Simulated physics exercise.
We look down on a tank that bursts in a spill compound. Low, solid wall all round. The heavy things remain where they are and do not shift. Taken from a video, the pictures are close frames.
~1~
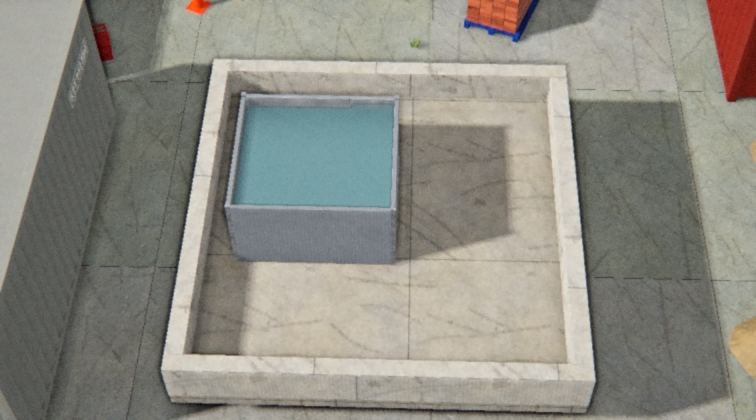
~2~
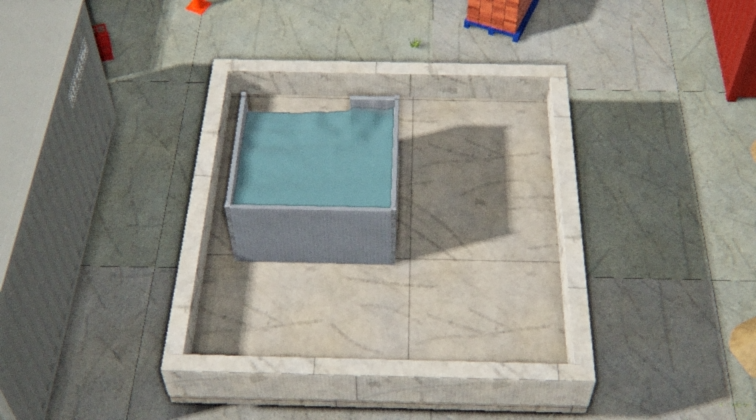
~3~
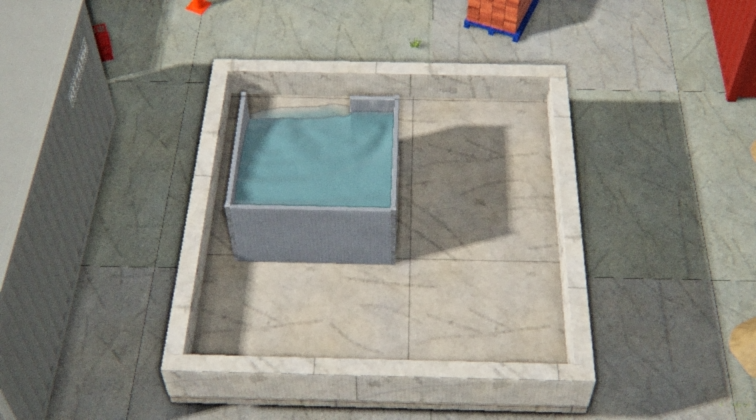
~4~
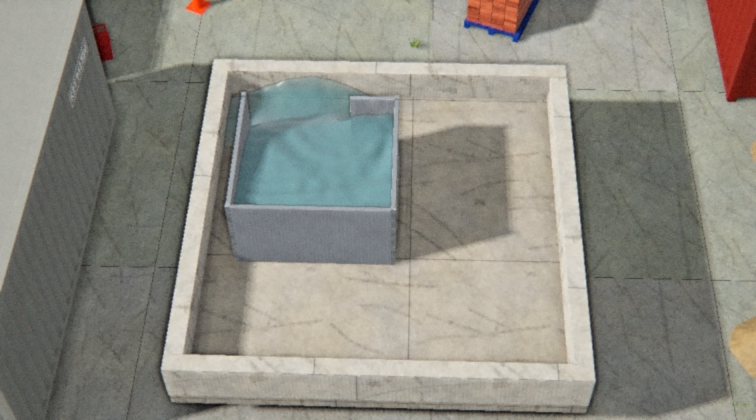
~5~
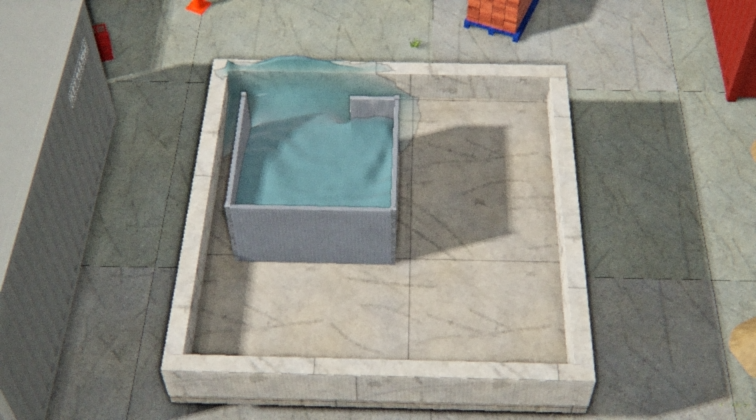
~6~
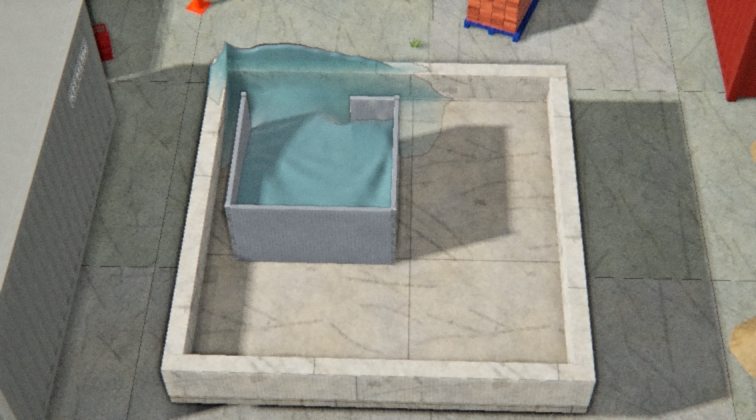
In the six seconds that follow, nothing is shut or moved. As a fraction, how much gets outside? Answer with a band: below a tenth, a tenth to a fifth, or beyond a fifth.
A tenth to a fifth.
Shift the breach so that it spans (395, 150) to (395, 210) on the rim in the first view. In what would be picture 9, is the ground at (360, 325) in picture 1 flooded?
That spot ends up spared.
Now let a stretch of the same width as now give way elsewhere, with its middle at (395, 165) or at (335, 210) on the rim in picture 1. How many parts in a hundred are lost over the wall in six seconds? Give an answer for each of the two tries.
That's 6 in a hundred for the first try and 6 in a hundred for the second.
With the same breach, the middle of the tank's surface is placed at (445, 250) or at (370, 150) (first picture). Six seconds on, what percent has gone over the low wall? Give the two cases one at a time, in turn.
Near 4 percent, then near 12 percent.
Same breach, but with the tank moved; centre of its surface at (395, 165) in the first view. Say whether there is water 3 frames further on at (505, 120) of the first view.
I'd say the spot ends up drenched.
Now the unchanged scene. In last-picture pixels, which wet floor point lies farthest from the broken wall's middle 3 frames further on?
I'd say near (537, 103).
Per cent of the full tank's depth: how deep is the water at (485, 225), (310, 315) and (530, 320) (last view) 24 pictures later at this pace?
Going in order, that's 8, 4 and 6 %.
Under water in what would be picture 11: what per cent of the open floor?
Some 30 per cent.
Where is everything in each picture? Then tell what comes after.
The water tank at (316, 154) is whole and still, in the first frame.
Water pours out on the water tank's far side and has run to a hidden place, in the second frame.
The front is at a hidden place, out from the gap on the water tank's far side, in the third frame.
The front is at (376, 97), out from the gap on the water tank's far side, in the fourth frame.
The front is at (411, 98), out from the gap on the water tank's far side, in the fifth frame.
Water pours out on the water tank's far side and has run to (447, 98), in the sixth frame.
A moment on, water covers 25 % of the floor; the low wall has let 2 % over.
Next, water covers 25 % of the floor; the low wall has let 7 % over.
Then, water covers 55 % of the floor; the low wall has let 15 % over.
Later, water covers 70 % of the floor; the low wall has let 15 % over.
In the end, water covers 80 % of the floor; the low wall has let 15 % over.
